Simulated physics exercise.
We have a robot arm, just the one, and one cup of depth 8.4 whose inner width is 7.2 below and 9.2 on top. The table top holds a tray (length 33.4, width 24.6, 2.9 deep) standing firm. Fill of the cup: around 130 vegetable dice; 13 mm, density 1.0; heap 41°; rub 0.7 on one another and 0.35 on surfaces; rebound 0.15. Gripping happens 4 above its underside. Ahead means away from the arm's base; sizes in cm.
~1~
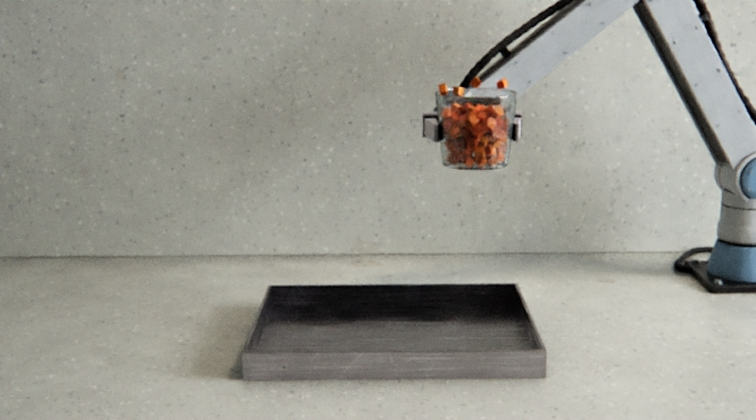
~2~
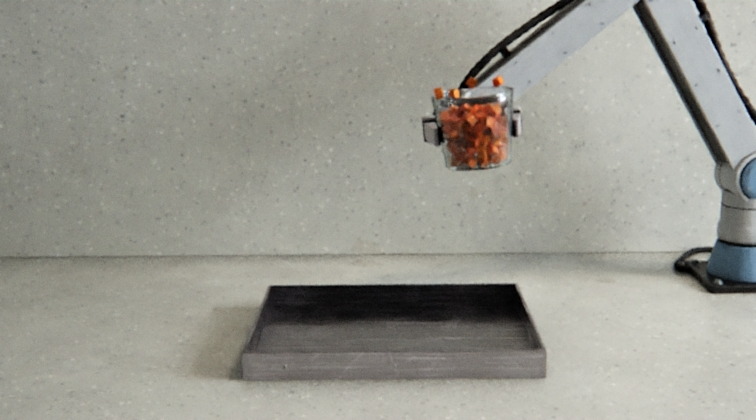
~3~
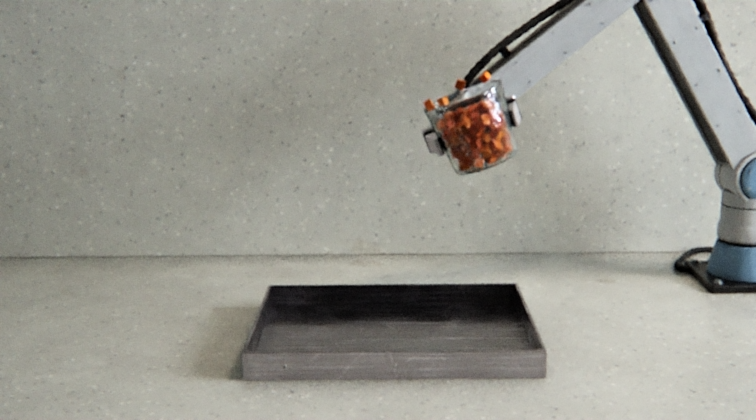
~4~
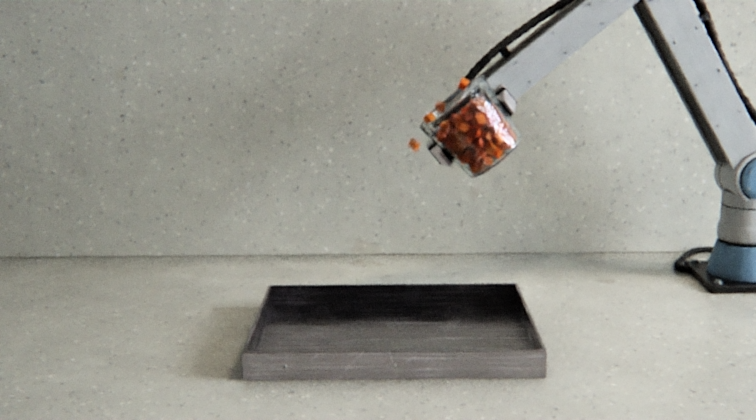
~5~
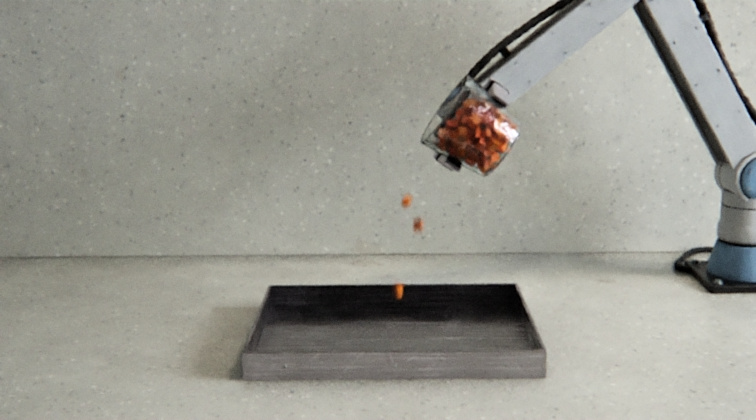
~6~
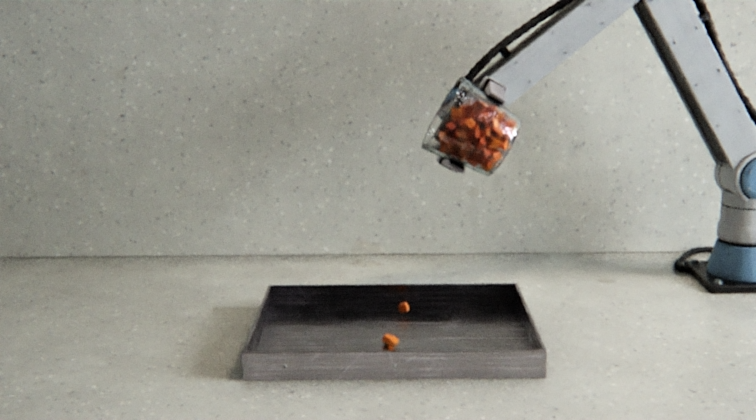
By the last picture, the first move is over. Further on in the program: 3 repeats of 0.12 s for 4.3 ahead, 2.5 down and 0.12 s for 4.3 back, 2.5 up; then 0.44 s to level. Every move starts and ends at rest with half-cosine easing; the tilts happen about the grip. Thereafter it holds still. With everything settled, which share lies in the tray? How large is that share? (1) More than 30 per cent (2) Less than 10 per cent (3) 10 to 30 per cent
10 to 30 per cent (3).
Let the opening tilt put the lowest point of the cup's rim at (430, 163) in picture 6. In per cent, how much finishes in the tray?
Close to 70 in a hundred.
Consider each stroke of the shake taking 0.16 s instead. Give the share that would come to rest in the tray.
Around 5 percent.
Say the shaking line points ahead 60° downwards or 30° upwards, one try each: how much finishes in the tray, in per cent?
You'd get about 5 per cent with the first setting and about 70 per cent with the second.
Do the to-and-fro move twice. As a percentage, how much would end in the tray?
My guess is near 10 per cent.
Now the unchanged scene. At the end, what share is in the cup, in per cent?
85 percent.
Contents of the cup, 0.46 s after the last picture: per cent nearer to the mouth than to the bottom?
I'd guess about 45 percent of it.
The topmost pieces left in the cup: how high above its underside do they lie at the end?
I'd put it at close to 9.0 centimetres.
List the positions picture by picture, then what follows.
The first picture shows the cup middle at (476, 130), level; upper third of the load around (474, 119), from x 445 to 505, top at y 80; 128 in the cup.
The second picture shows the cup middle at (476, 130), tilted 6° forward; upper third of the load around (473, 119), from x 440 to 505, top at y 80.
The third picture shows the cup middle at (475, 130), tilted 21° forward; upper third of the load around (479, 119), from x 430 to 510, top at y 75.
The fourth picture shows the cup middle at (475, 130), tilted 39° forward; upper third of the load around (480, 119), from x 415 to 510, top at y 85; 126 in the cup, 2 in flight or on a rim.
The fifth picture shows the cup middle at (474, 131), tilted 54° forward; upper third of the load around (482, 118), from x 400 to 510, top at y 105; 125 in the cup, 1 in the tray, 2 in flight or on a rim.
The sixth picture shows the cup middle at (474, 131), tilted 60° forward; upper third of the load around (482, 118), from x 390 to 510, top at y 105; 125 in the cup, 3 in the tray.
Then, 0.46 s on, tilted 60° forward, highest piece 28 above the table; 113 in the cup, 11 in the tray, 4 in flight or on a rim.
Then, 0.93 s on, tilted 33° forward, highest piece 28 above the table; 111 in the cup, 17 in the tray.
Then, 1.36 s on, level, highest piece 31 above the table; 111 in the cup, 17 in the tray.
Then, 2.41 s on, level, highest piece 31 above the table; 111 in the cup, 17 in the tray.
In the end, 111 in the cup, 17 in the tray. That is 13 % in the tray.
